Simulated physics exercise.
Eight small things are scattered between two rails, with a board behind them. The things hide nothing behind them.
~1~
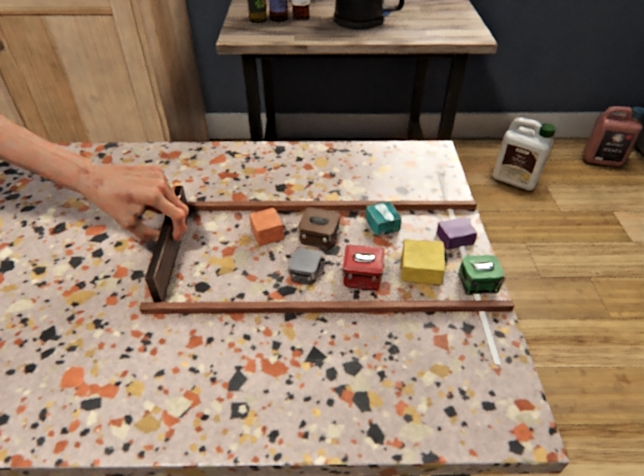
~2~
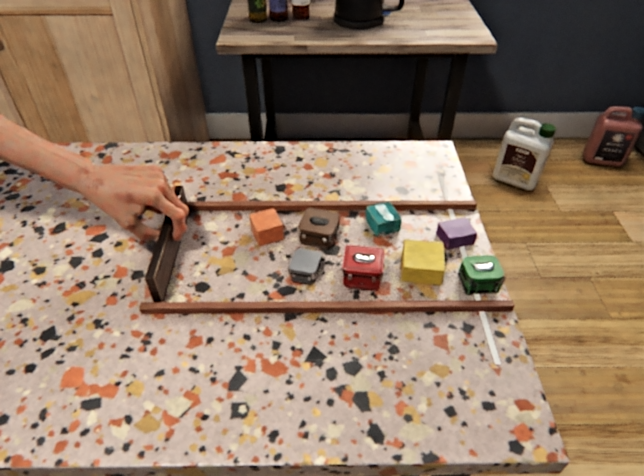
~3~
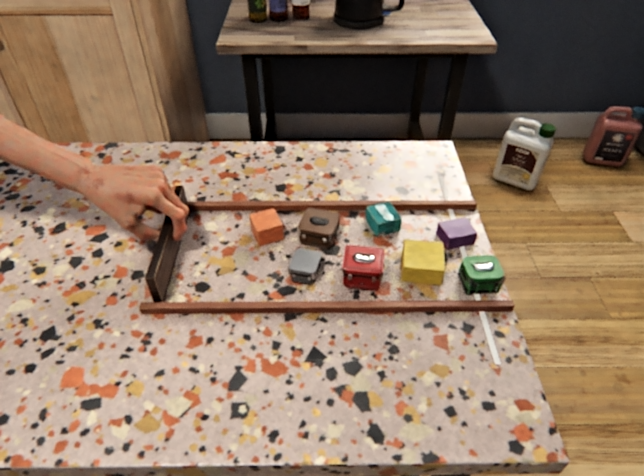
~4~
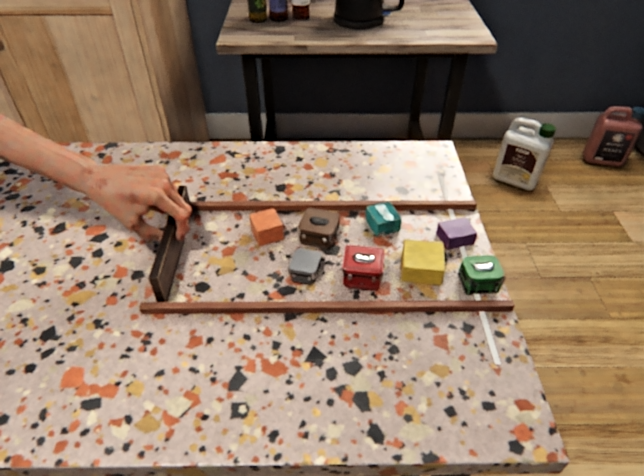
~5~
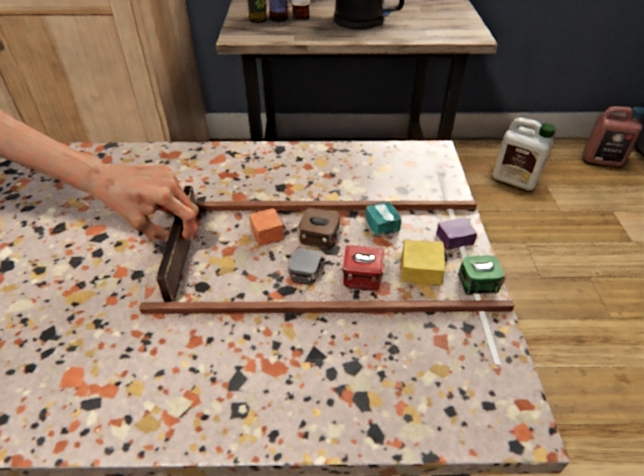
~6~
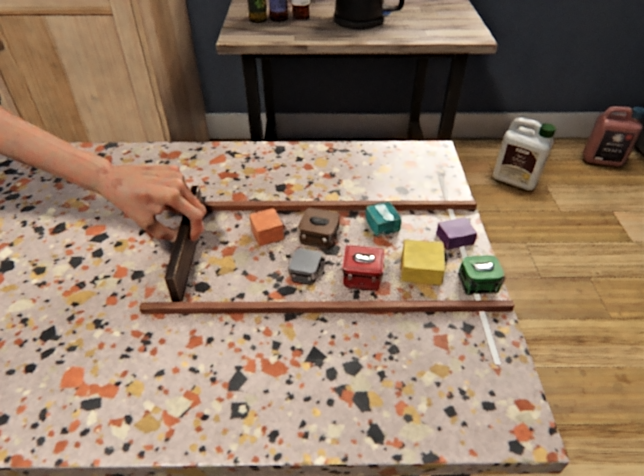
The clip opens on a hand gripping a dark board between two rails on a speckled tabletop, with eight small blocks and cases scattered to its right. The board stays nearly still at first, then the hand slides it slightly to the right, while the colourful objects remain in place, untouched.
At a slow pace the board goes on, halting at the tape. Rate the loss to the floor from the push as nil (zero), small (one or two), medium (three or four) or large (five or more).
The loss is large.
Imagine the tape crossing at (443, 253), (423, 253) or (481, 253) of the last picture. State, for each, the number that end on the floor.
Taken one after another, the numbers are 4, 4 and 6.
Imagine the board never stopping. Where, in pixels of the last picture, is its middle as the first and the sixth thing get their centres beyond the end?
At the first moment about (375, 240), at the next about (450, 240).
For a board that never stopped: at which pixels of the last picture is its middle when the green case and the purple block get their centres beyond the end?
First near (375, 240), second near (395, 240).
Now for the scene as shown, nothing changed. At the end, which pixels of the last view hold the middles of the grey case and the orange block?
Final positions - grey case around (483, 264), orange block around (473, 229).
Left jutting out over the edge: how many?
0 in all.
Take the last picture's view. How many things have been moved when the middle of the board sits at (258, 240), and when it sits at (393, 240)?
By then 1, and later 8.
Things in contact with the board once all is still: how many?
It ends up touching 2.
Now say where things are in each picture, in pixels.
The first picture shows green case (481, 275); purple block (456, 233); yellow block (422, 262); board (170, 241); tape (464, 253).
The second picture shows purple block (456, 233); grey case (306, 267).
The third picture shows yellow block (422, 262); board (170, 241).
The fourth picture shows green case (481, 275); brown case (319, 228).
The fifth picture shows purple block (456, 233); red case (363, 267).
The sixth picture shows green case (481, 275); purple block (456, 233); yellow block (422, 262); board (187, 241); tape (464, 253).
Soon after, none off yet; green case at rest near (481, 275); purple block at rest near (456, 233); yellow block at rest near (422, 262).
At rest, the number that fall off is five or more; fallen, brown case, red case, turquoise box, yellow block, purple block and green case.
